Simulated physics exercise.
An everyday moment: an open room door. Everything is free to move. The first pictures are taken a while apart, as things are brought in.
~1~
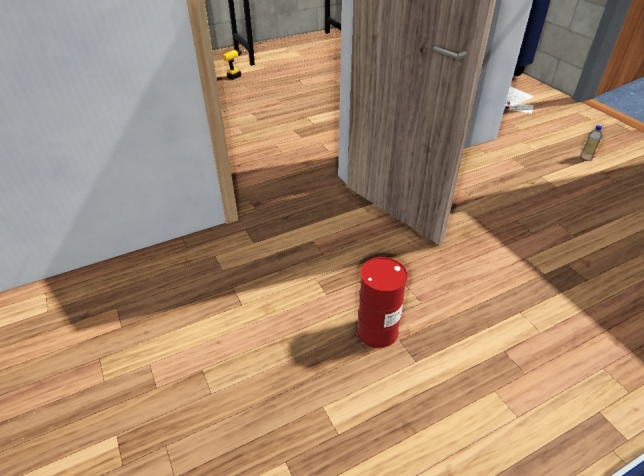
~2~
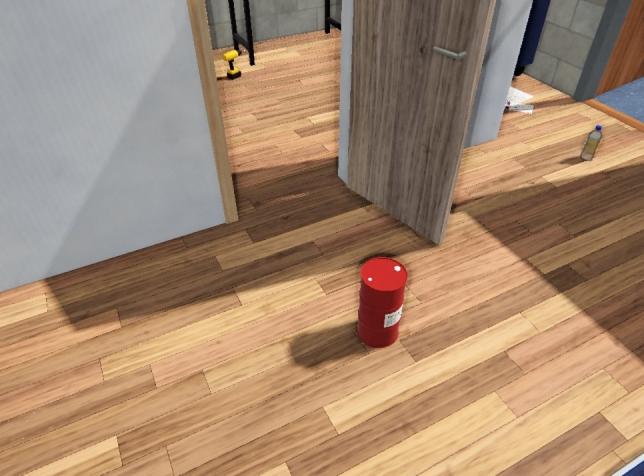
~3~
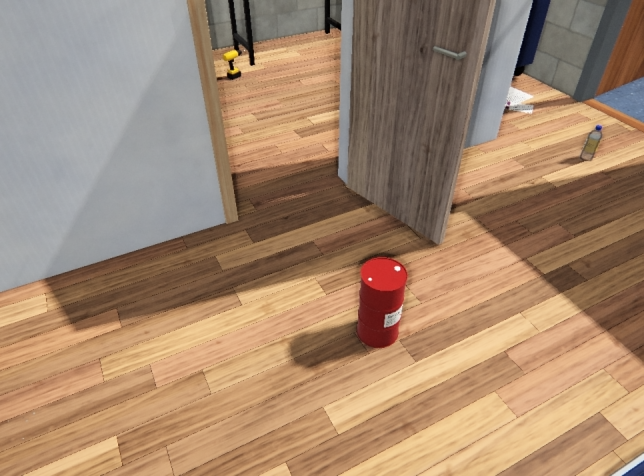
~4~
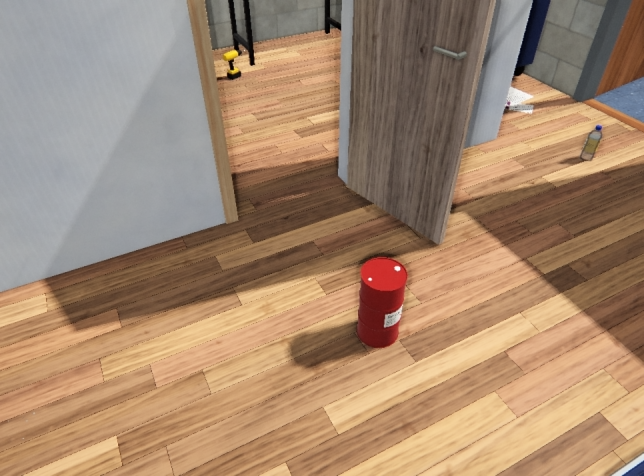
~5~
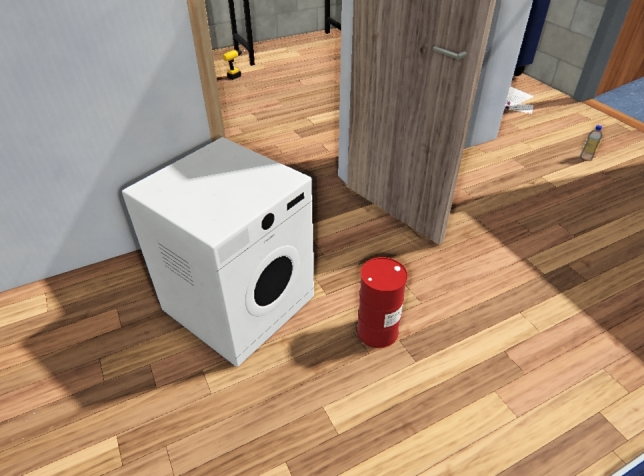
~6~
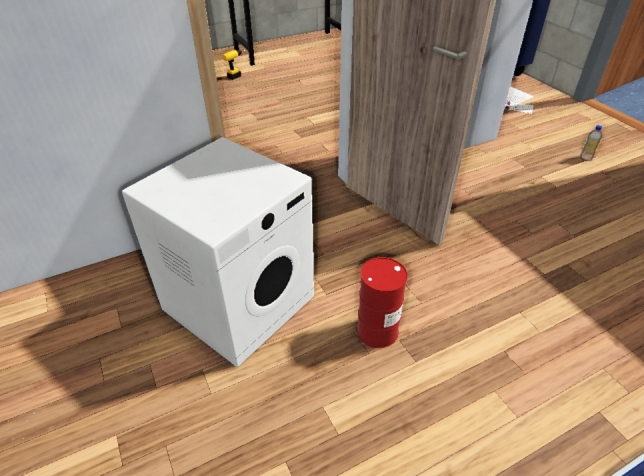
A wooden door stood wide open and still, with a small red canister on the floor in front of it, and then a white appliance appeared to the left of the canister.
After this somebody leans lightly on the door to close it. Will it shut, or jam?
As it turns out, it shuts.
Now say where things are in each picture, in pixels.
In the first picture, door wide open and still; red canister (381, 304).
In the second picture, door wide open and still; red canister (381, 304).
In the third picture, door wide open and still; red canister (381, 304).
In the fourth picture, door wide open and still; red canister (381, 304).
In the fifth picture, door wide open and still; red canister (381, 304).
In the sixth picture, door wide open and still; white appliance (230, 250); red canister (381, 304).
Then, 0.70 s on from there, door at 71°.
Then, 1.20 s on from there, door at 31°.
In the end, door at 0°; both unmoved. At the end, from the last picture's camera, white appliance near (230, 250).
